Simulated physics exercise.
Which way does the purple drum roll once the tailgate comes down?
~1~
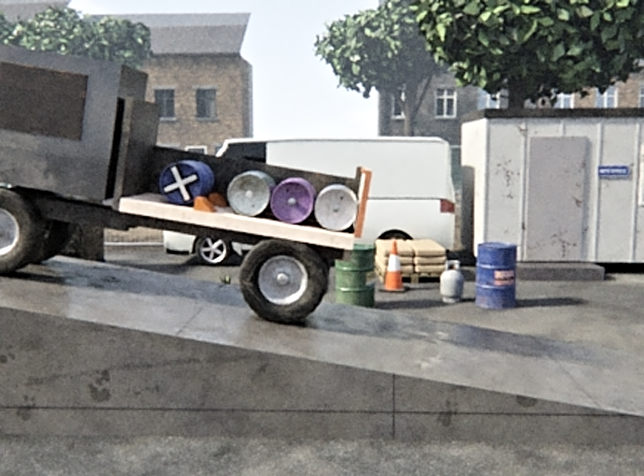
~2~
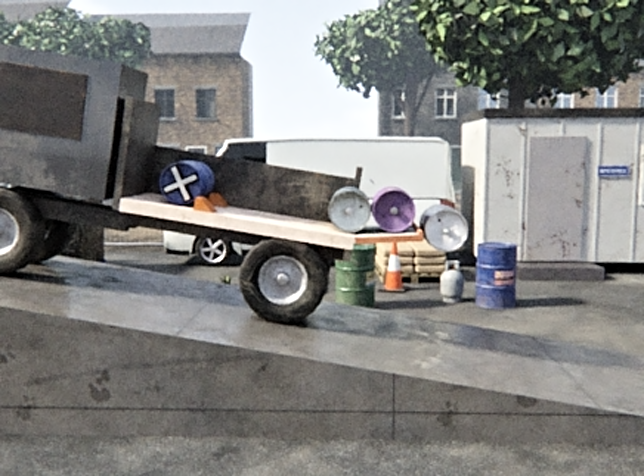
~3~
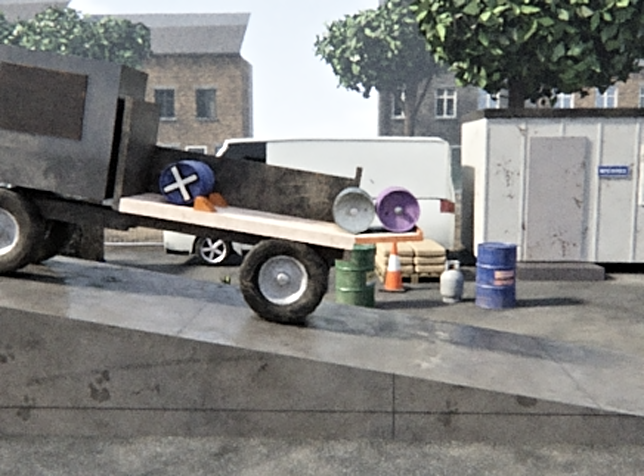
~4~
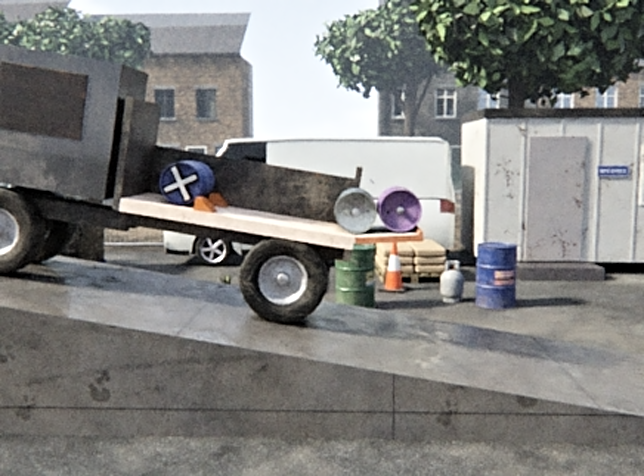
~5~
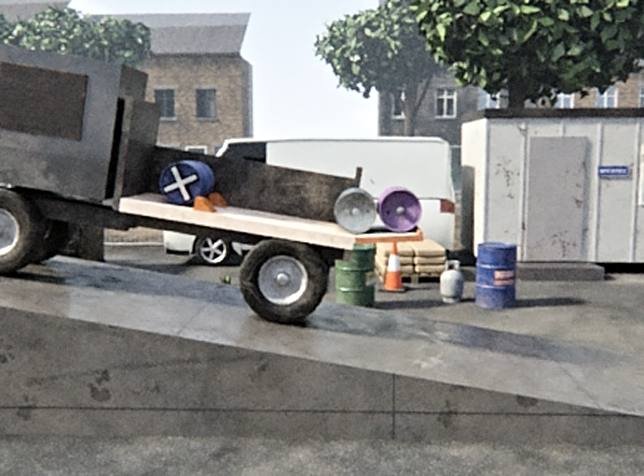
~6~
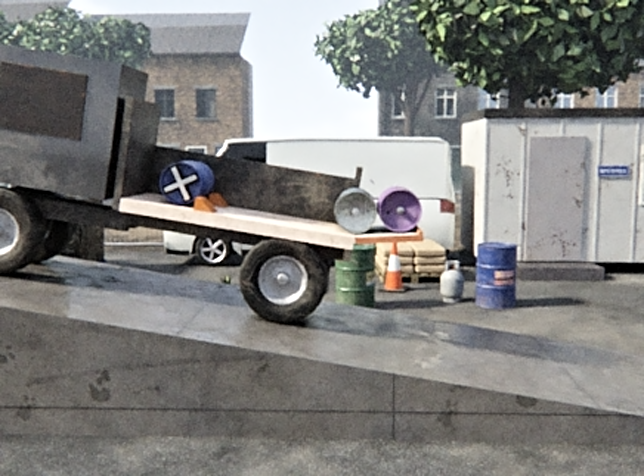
It rolls to the right, off the flat bed and onto the lowered tailgate, where it comes to rest beside a pale drum.
